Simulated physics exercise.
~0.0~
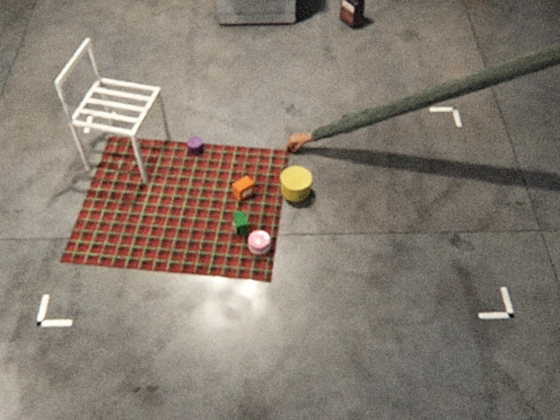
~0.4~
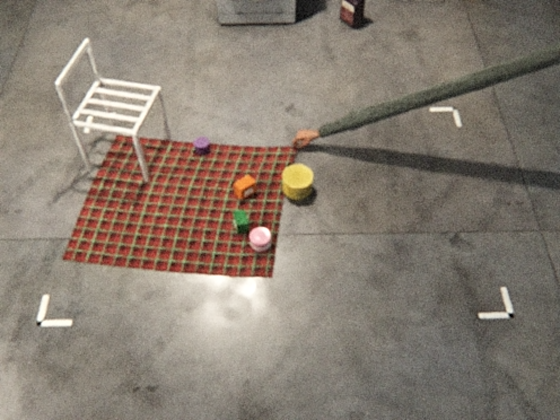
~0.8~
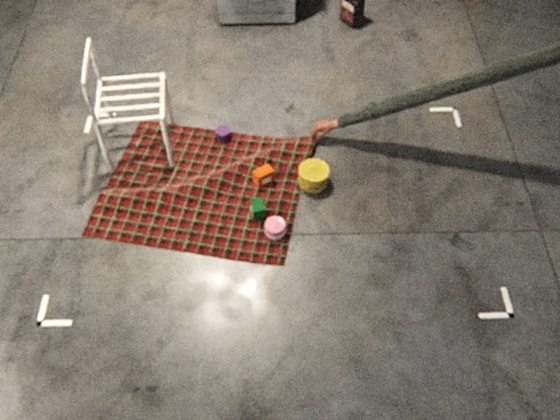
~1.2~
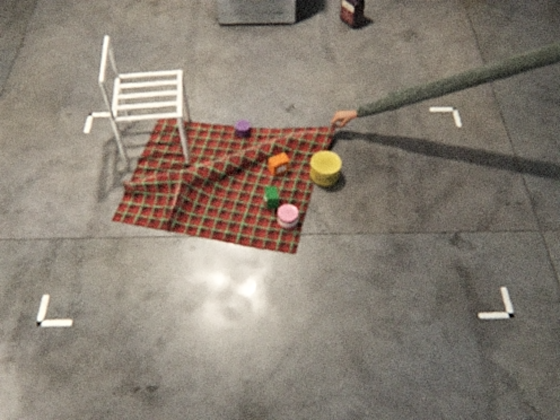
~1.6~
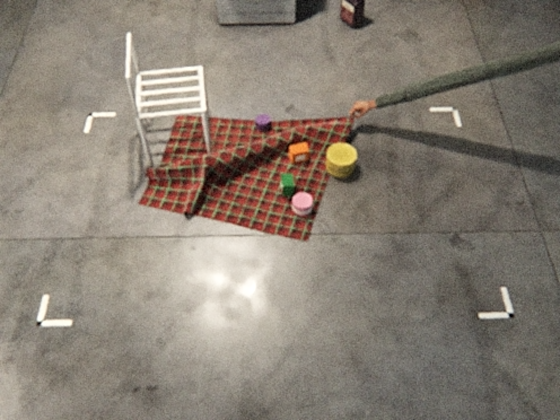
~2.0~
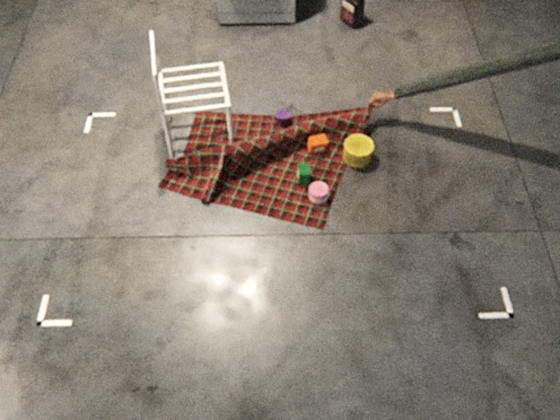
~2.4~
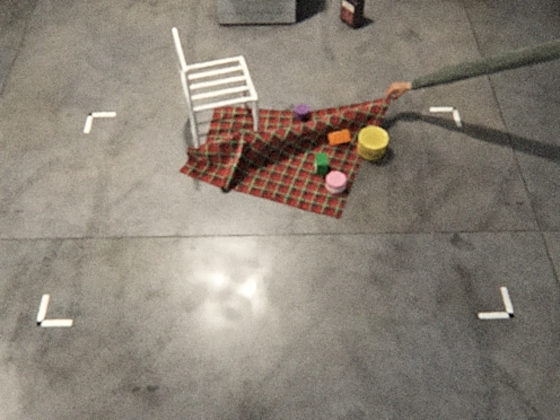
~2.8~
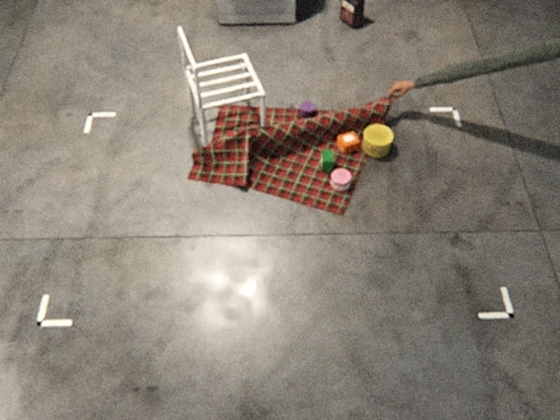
A red checked mat was dragged to the right and slightly away by an outstretched arm pulling one corner, carrying a white chair and five small colourful items with it, until it lay bunched up, the chair still upright and the orange box tipped over.
